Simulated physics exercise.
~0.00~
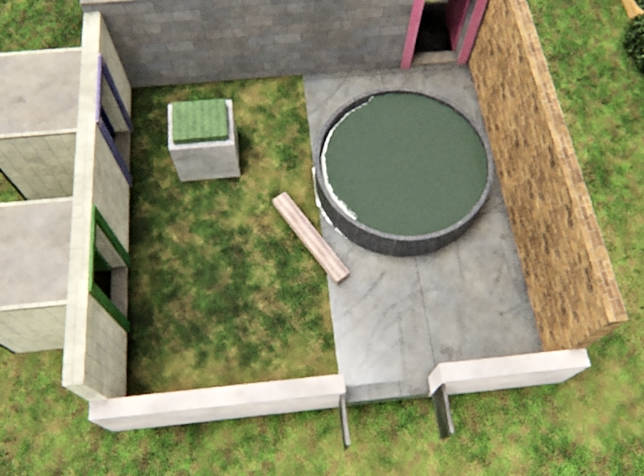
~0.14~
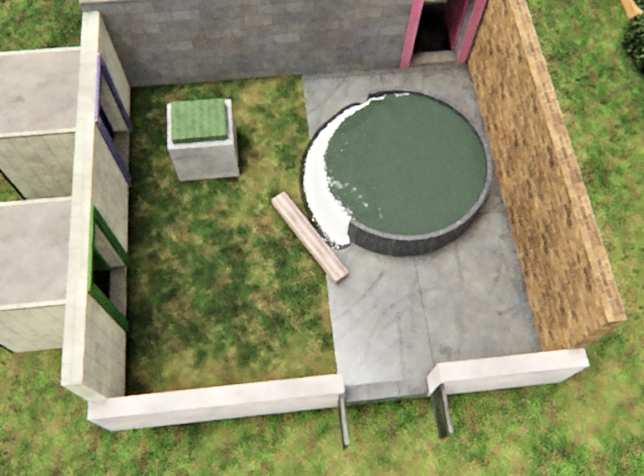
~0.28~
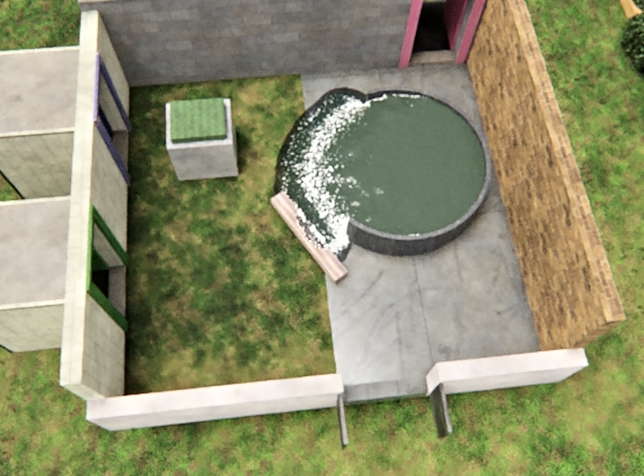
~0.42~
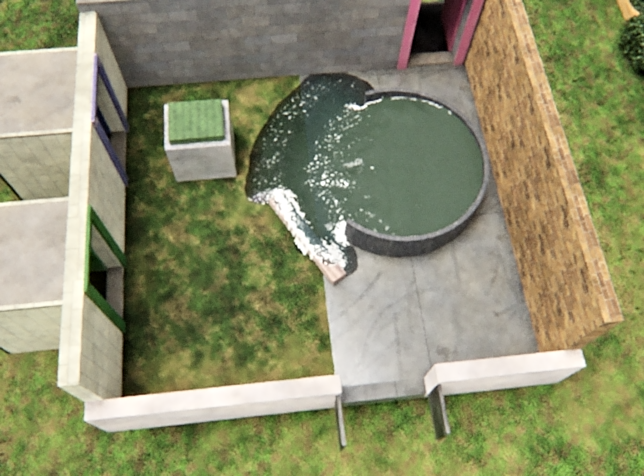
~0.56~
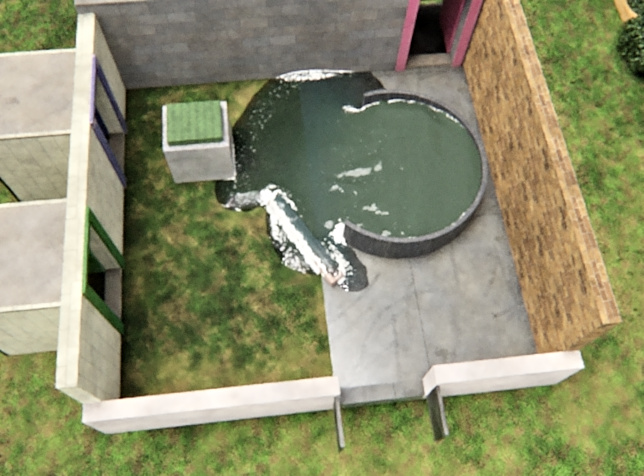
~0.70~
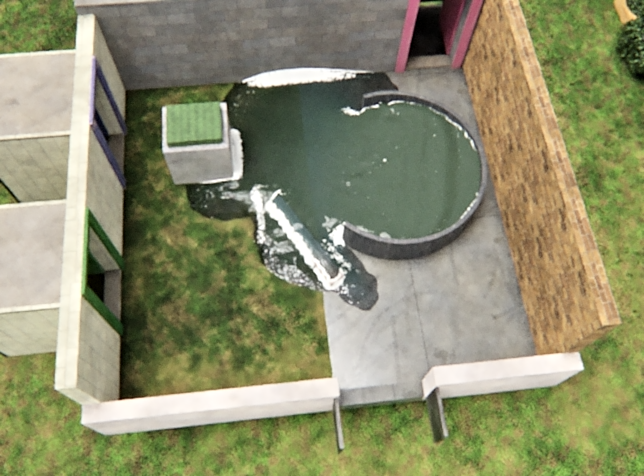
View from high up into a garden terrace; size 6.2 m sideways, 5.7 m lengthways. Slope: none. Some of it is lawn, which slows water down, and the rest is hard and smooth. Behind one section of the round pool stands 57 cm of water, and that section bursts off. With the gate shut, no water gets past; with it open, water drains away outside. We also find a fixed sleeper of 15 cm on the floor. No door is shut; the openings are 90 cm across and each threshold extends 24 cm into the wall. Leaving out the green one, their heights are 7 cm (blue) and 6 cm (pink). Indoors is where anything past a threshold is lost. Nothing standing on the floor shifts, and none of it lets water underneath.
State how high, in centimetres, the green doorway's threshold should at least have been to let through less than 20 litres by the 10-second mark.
At least some 9 cm.
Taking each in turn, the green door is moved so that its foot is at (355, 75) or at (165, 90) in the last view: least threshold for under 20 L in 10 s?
Roughly 8.5 cm for the first and 19 cm for the second.
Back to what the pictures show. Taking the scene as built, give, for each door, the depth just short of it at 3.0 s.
Lab note, cm: Blue 19; pink 2; green 12.
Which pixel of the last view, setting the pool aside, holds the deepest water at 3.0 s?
Check close to (126, 95).
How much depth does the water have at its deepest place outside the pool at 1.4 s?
Close to 36 centimetres.
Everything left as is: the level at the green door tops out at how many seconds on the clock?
At roughly 4.0 s.
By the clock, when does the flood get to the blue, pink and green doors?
Blue: 2.2 s; pink: 1.4 s; green: 2.6 s.
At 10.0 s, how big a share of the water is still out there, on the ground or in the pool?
Close to 88 in a hundred.
After 1.4 s water covers 45 % of the floor, deepest (36 cm) near (242, 163); it has not reached the green door.
After 3.0 s water covers 80 % of the floor, deepest (34 cm) near (126, 95); 12 cm at the green door, 0 litres in over its 8 cm threshold.
After 10.0 s water covers 95 % of the floor, deepest (15 cm) near (451, 252); 9 cm at the green door, 35 litres in over its 8 cm threshold.
At the green door as built, the water arrived by 2.6 s and peaked near 14 cm at 4.2 s.
With a threshold of 7 cm, 52 litres would have come in within the 10 s; with 11.5 cm, 5 litres. So under 20 litres takes about 9 cm.
